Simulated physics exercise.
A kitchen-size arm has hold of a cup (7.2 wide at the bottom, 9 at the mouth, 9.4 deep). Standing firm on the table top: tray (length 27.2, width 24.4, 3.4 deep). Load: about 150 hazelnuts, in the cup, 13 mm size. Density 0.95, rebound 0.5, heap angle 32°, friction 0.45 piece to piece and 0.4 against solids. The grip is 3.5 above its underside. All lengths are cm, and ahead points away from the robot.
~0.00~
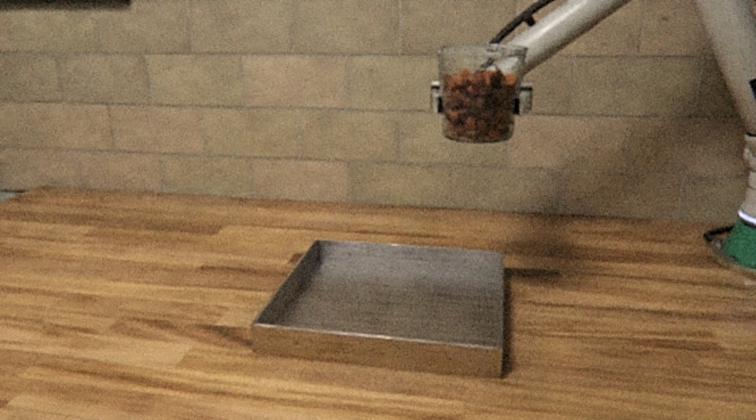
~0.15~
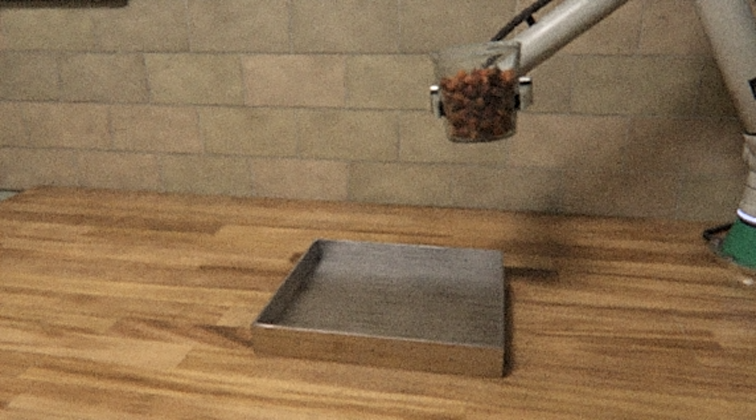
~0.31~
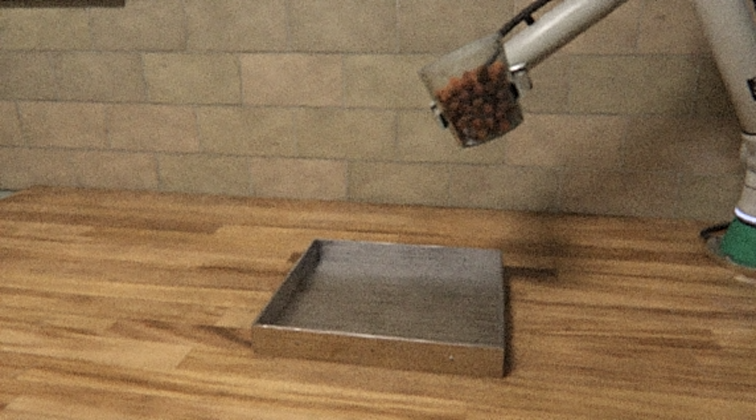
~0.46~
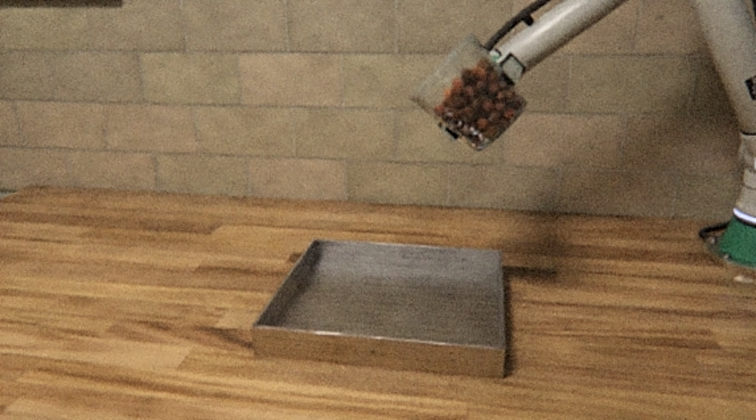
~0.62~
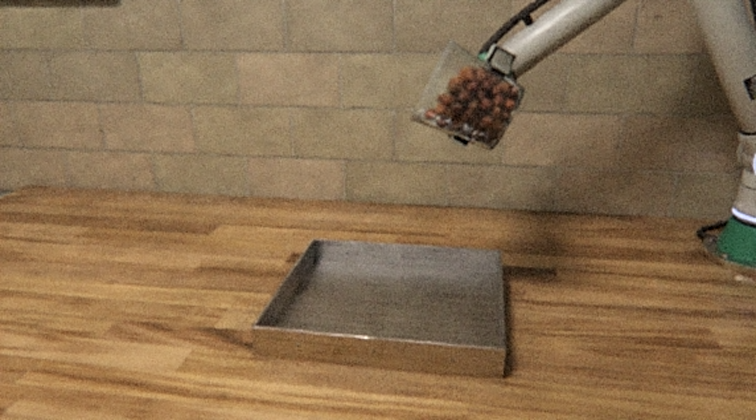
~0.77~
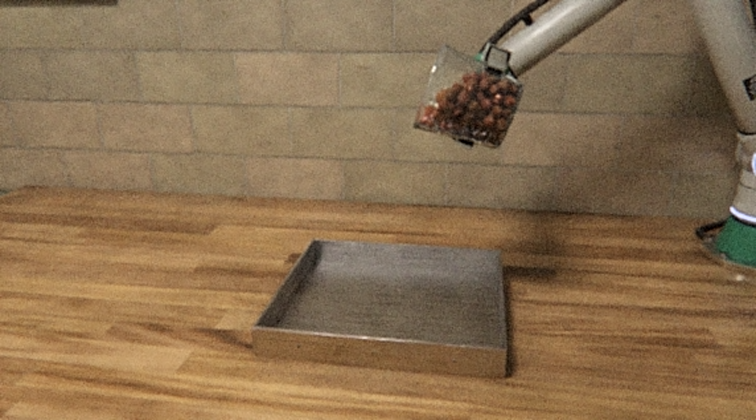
To begin with, a robot arm holds a clear cup of hazelnuts upright above and behind a shallow metal tray on a wooden table top. The arm then tilts the cup steadily to the left until it leans far over on its side, and the nuts shift toward its mouth, all still inside.
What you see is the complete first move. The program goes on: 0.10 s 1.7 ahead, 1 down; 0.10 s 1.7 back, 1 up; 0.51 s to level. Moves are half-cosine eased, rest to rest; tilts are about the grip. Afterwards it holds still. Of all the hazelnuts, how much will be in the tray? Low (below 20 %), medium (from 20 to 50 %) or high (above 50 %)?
Answer: Low; below 20 % of the hazelnuts finish in the tray.
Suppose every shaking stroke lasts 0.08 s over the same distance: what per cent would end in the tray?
In that case some 10 per cent.
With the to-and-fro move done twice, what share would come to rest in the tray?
Then about 10 per cent.
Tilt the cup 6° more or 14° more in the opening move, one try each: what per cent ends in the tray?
Some 15 and 30 per cent.
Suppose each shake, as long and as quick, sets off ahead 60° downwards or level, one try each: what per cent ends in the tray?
About 5 and 10 per cent.
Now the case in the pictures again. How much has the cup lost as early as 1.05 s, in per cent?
Some 5 per cent.
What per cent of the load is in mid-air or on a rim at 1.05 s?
Some 5 per cent.
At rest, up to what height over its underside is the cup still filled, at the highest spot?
About 9.0 cm.
After 1.05 s, tilted 66° forward, highest piece 29 above the table; 146 in the cup, 7 in flight or on a rim.
After 1.34 s, tilted 13° forward, highest piece 32 above the table; 145 in the cup, 8 in the tray.
After 1.68 s, level, highest piece 33 above the table; 145 in the cup, 8 in the tray.
After 2.73 s, level, highest piece 33 above the table; 145 in the cup, 8 in the tray.
In the end, 145 in the cup, 8 in the tray. That is 5 % in the tray.
